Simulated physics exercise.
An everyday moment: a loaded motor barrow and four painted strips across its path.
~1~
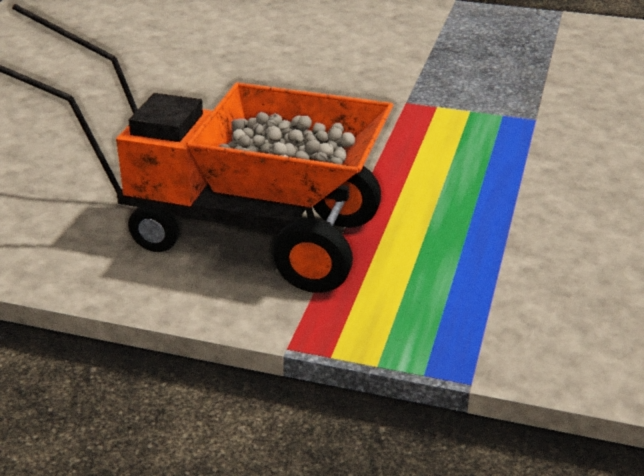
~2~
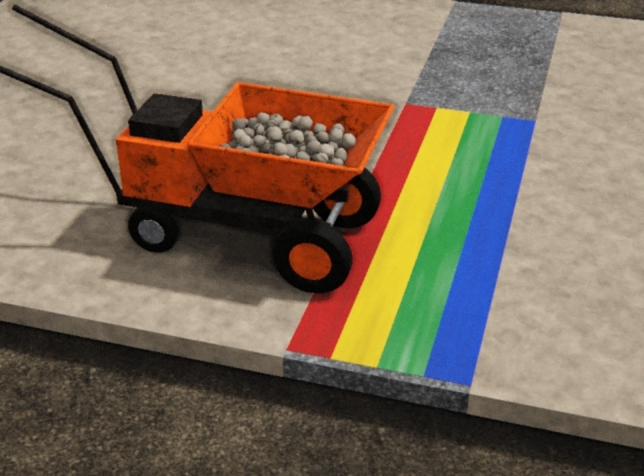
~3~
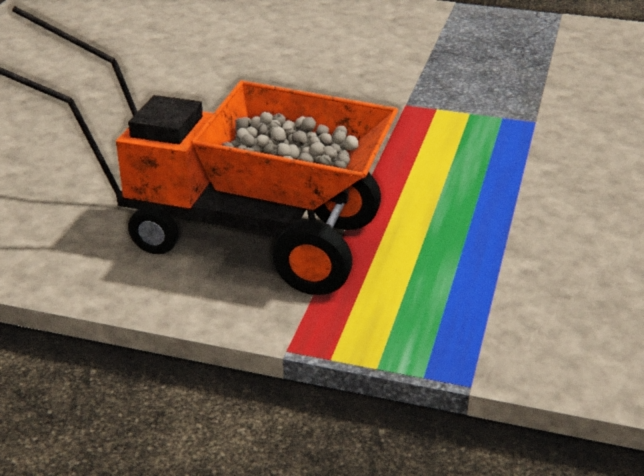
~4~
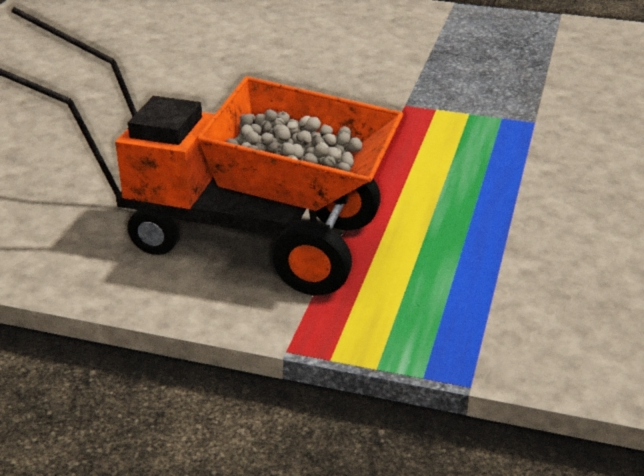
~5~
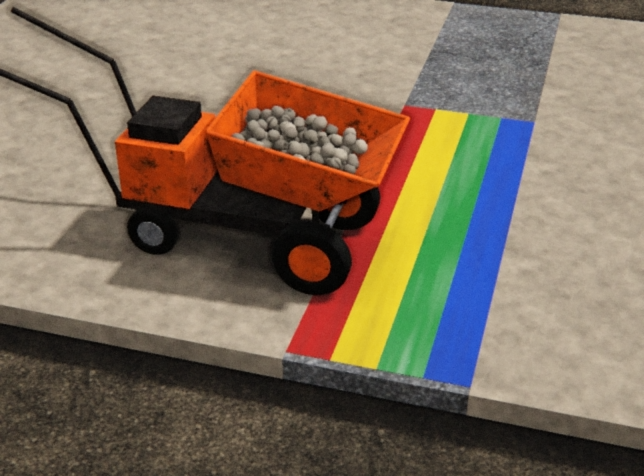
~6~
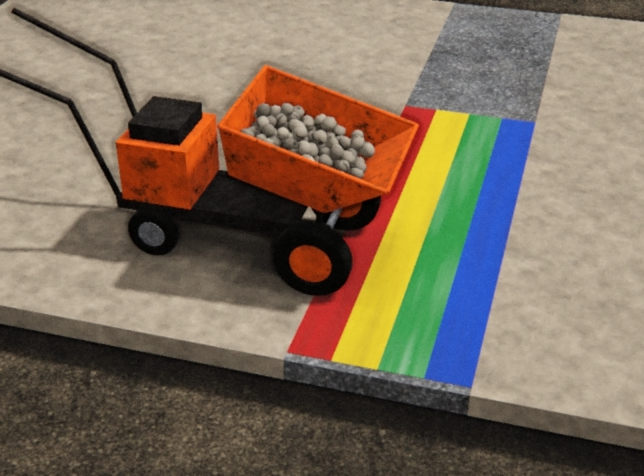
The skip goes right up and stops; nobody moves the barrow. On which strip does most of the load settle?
The heap favours the blue strip.
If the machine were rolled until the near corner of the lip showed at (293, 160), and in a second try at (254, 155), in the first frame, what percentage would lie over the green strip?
About 30 and 20 per cent.
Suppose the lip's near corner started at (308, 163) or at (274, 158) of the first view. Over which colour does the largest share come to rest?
First the green strip, then the yellow strip.
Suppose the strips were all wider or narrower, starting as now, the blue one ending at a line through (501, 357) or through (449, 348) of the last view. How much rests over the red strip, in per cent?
Roughly 0 per cent, and 0 per cent.
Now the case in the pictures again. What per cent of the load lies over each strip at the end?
Red strip near 0; yellow strip near 0; green strip near 10; blue strip near 50.
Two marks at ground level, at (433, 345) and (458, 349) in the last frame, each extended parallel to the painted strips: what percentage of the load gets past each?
About 80 and 50 per cent.
Soon, skip tipped steeply; all in the skip.
A while on, skip tipped steeply; most in the skip; a stray few over the green strip; a small part over the blue strip.
Towards the end, skip tipped right over; a small part in the skip; a small part over the green strip; about half over the blue strip; about a quarter off the paint.
Finally, skip tipped right over; a small part in the skip; none over the red strip; none over the yellow strip; a small part over the green strip; about half over the blue strip; about a quarter off the paint.
